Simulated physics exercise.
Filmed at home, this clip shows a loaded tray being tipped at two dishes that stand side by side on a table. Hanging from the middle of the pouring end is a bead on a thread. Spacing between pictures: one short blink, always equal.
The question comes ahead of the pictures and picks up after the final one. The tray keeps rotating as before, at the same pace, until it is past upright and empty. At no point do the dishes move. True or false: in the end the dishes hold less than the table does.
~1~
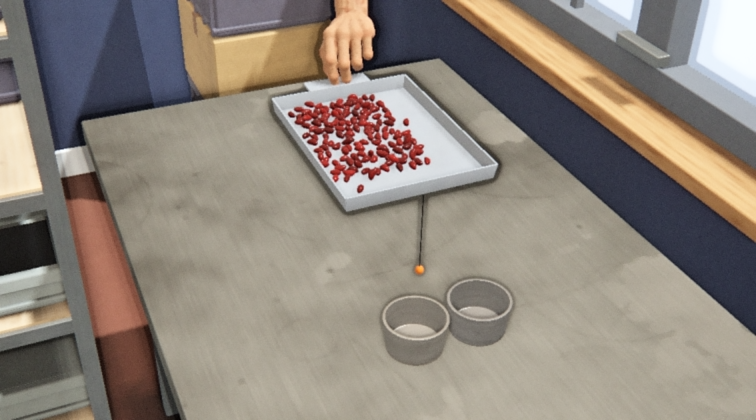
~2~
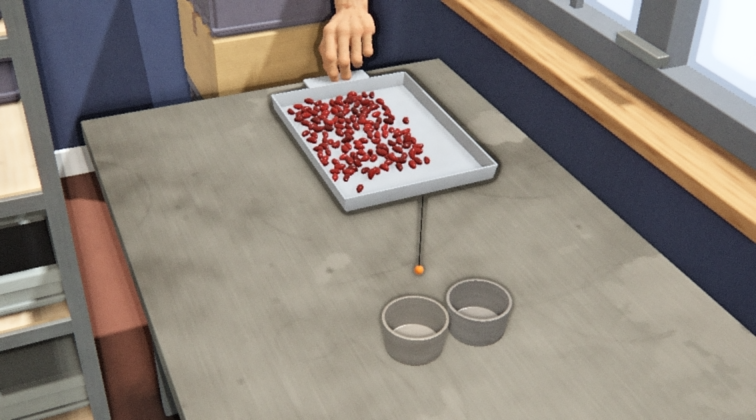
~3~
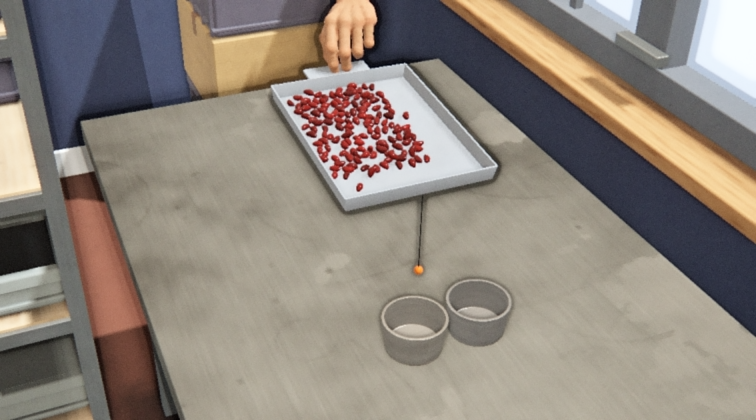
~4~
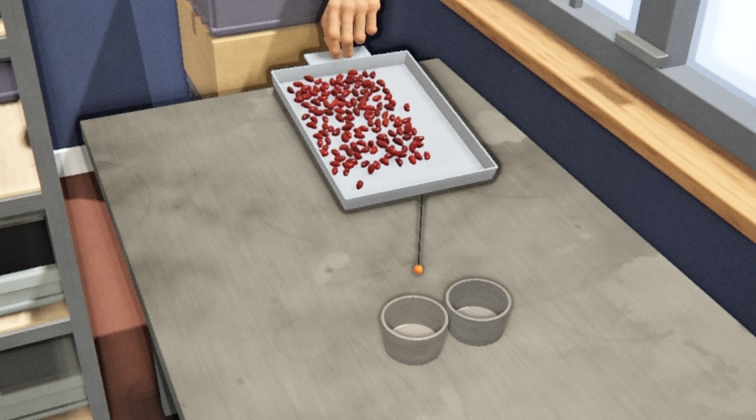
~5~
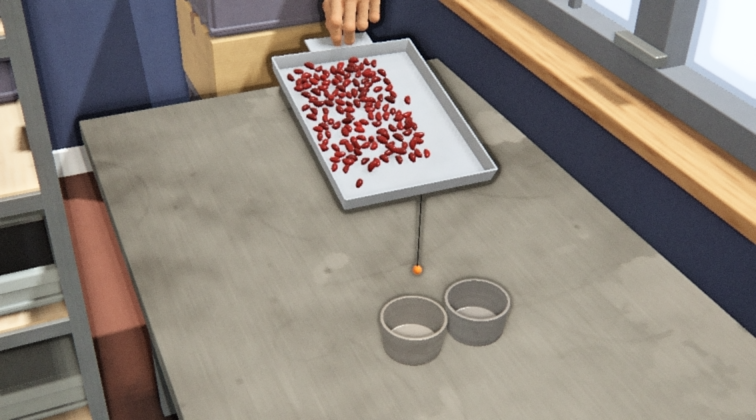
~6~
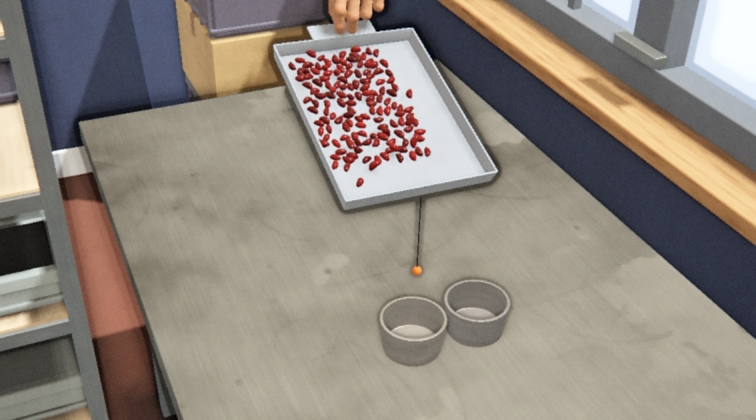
False.
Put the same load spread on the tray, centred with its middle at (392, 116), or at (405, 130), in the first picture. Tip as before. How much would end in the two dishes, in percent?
Near 60 and 60 percent respectively.
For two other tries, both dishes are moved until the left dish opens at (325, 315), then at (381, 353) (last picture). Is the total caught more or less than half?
Result, first setup: A minority share; second setup: A minority share.
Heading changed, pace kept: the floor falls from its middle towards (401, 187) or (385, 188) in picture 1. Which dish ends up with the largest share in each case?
The left-side dish first and the left-side dish second.
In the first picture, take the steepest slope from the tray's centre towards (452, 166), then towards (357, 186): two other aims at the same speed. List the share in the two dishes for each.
I'd expect around 10 in a hundred first and around 0 in a hundred second.
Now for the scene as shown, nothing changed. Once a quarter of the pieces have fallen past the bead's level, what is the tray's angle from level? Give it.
Reading: Some 90°.
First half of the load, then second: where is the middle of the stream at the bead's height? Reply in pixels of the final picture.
Initially about (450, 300); subsequently about (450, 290).
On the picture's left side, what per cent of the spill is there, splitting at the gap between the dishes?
Share on the left: Near 30 %.
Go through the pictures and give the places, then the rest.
Corners of the pouring end near (347, 197) and (494, 164), level; middle of the load near (350, 134), kidney beans; left dish near (429, 349); right dish near (494, 330); bead on its thread near (419, 270), in the first frame.
Corners of the pouring end near (347, 197) and (494, 164), level; middle of the load near (349, 132), in the second frame.
Corners of the pouring end near (347, 197) and (494, 165), tipped barely, lowest at the right corner; middle of the load near (349, 127), in the third frame.
Corners of the pouring end near (347, 197) and (494, 166), tipped a little, lowest at the right corner; middle of the load near (350, 118), in the fourth frame.
Corners of the pouring end near (347, 197) and (494, 168), tipped a little, lowest at the right corner; middle of the load near (350, 110), in the fifth frame.
Corners of the pouring end near (348, 199) and (494, 170), tipped clearly, lowest at the right corner; middle of the load near (351, 103); left dish near (427, 350); right dish near (491, 331), in the sixth frame.
Shortly afterwards, tray tipped steeply; all but a few on the tray; a little in the air.
Next, tray tipped right over; near two thirds on the tray; a little in the left dish; a little in the right dish; a little outside both; only a few in the air.
Some moments later, tray tipped past a quarter turn; near a quarter in the left dish; near a third in the right dish; near a third outside both.
In the end, tray tipped past a quarter turn; near a quarter in the left dish; near a third in the right dish; near a third outside both.
